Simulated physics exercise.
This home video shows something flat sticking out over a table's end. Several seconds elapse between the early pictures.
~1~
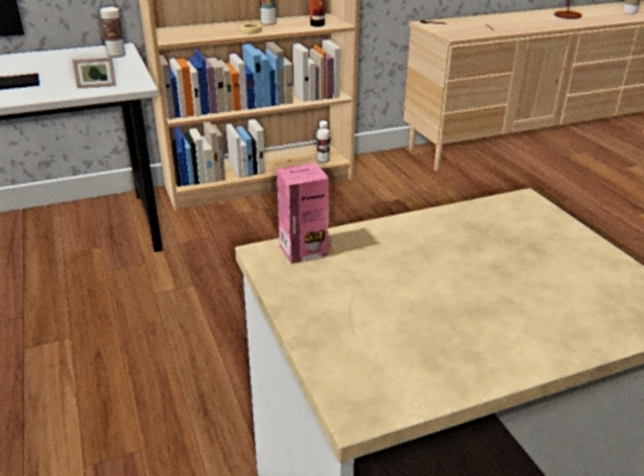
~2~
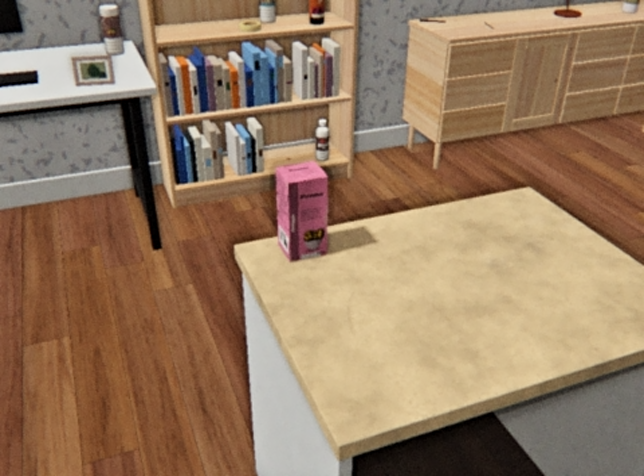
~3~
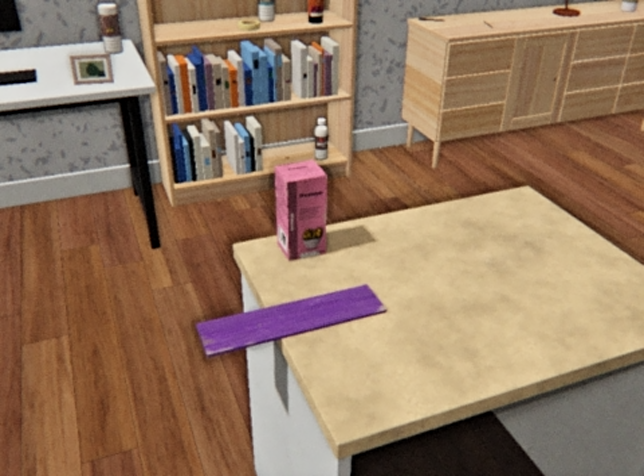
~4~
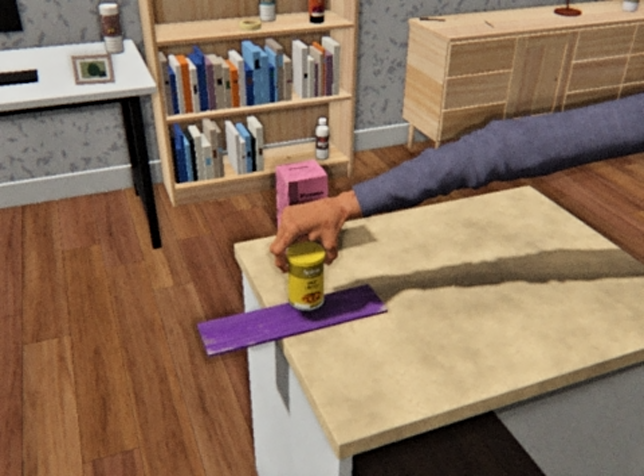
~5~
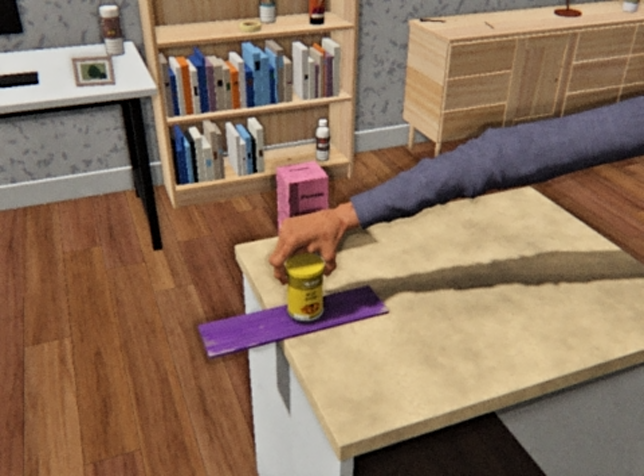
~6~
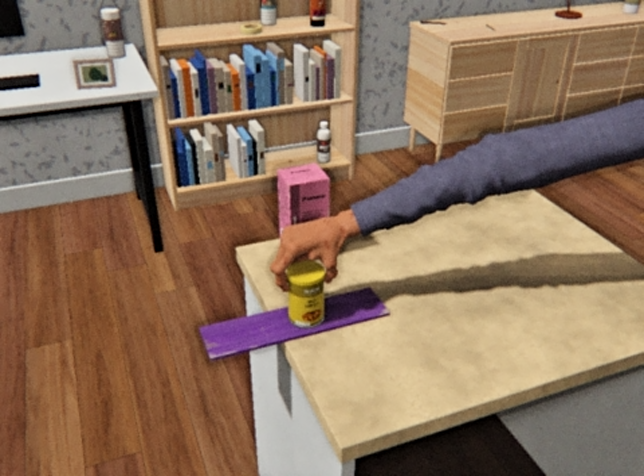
A purple strip appears on the pale tabletop in front of a pink carton, jutting out past the table's left edge. Then a hand in a blue-grey sleeve, reaching in from the right, lowers a yellow tin a short way and sets it on the strip, still gripping it.
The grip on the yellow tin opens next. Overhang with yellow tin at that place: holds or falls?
Odds are it will stay poised.
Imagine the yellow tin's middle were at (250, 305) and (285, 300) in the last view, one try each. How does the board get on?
Trial 1 - falls; trial 2 - stable.
Then, 0.60 s after the last picture, nothing has stirred.
Then, 1.30 s after the last picture, yellow tin resting near (306, 294).
At rest, all 3 in place. Seen from the same camera at the end, yellow tin near (306, 294). The board keeps its balance.
